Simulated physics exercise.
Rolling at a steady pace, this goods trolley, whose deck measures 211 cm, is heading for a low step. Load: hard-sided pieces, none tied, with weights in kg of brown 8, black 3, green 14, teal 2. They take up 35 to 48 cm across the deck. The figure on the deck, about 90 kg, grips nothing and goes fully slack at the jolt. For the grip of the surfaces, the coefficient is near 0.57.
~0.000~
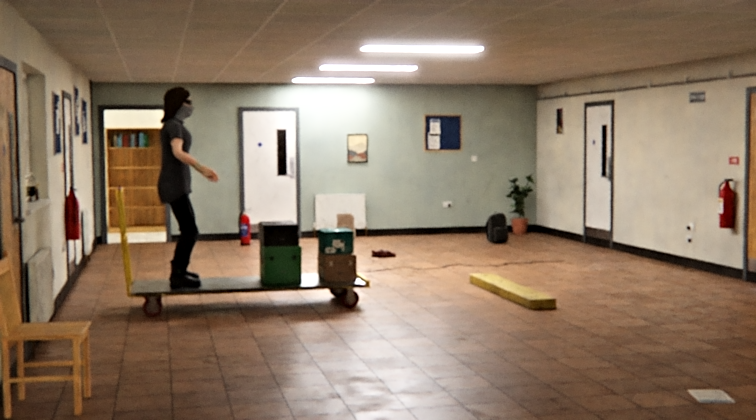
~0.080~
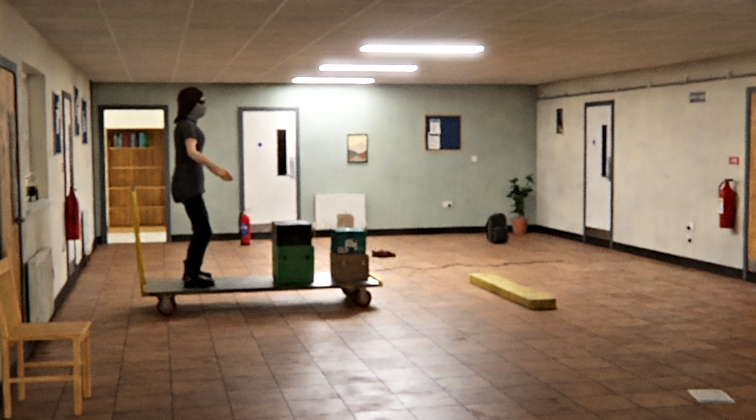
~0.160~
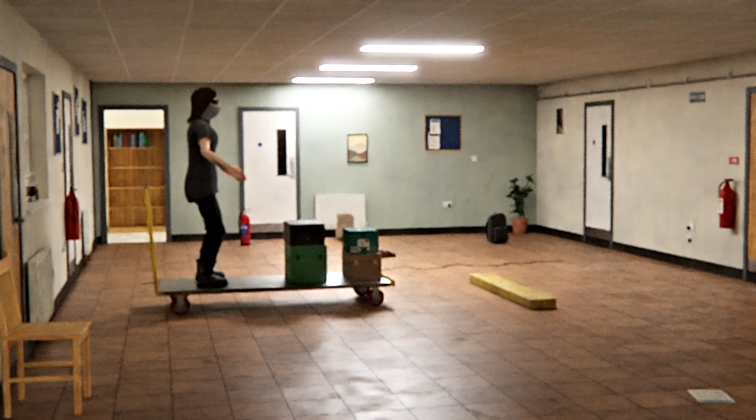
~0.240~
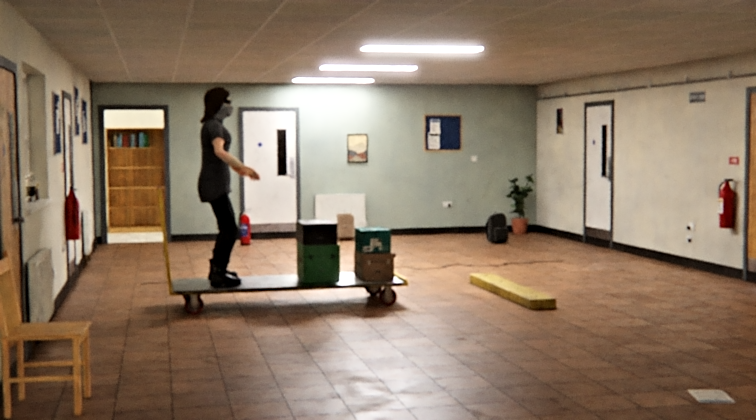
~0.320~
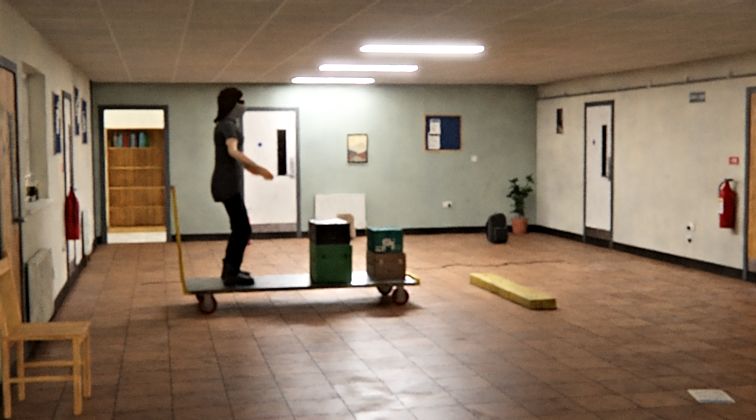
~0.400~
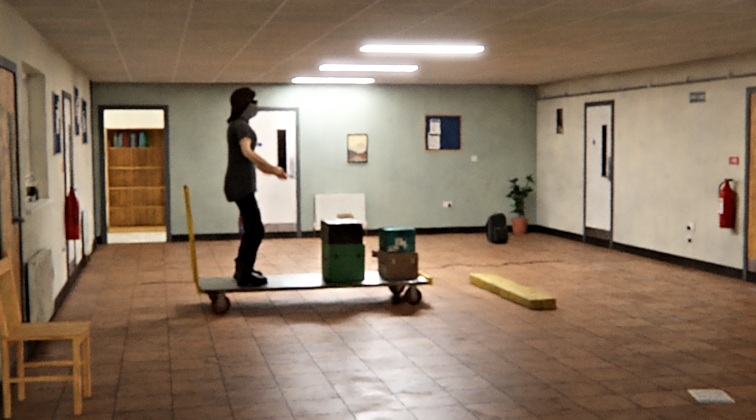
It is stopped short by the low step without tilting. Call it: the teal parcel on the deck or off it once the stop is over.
Off.
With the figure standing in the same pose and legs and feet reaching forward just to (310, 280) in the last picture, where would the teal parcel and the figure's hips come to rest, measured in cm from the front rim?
In that case teal 60 past, hips 110 behind.
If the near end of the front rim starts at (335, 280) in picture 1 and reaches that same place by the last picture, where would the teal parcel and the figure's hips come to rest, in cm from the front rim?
Rest positions: Teal 50 cm past rim; hips 80 cm behind rim.
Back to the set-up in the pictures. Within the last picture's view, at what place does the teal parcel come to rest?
(543, 283).
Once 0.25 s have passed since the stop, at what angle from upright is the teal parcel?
Its tilt is about 20°.
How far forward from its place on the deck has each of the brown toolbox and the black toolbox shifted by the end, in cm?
Roughly brown 5 cm, black 25 cm.
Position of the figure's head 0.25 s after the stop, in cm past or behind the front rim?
Roughly 130 cm behind the front rim.
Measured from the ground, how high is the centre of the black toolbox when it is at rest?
70 cm.
After 0.97 s the deck stops.
After 1.22 s the teal parcel is 0 cm behind the rim, tilted 20°, near (506, 237) in the last picture's view.
After 1.52 s the teal parcel is 18 cm past the rim, tilted 105°, near (523, 270) in the last picture's view.
After 1.97 s the teal parcel is 40 cm past the rim, tilted 180°, near (543, 283) in the last picture's view.
At rest, 2.2 s, past the rim, teal parcel; behind it, brown toolbox, black toolbox, green toolbox and the figure's hips.
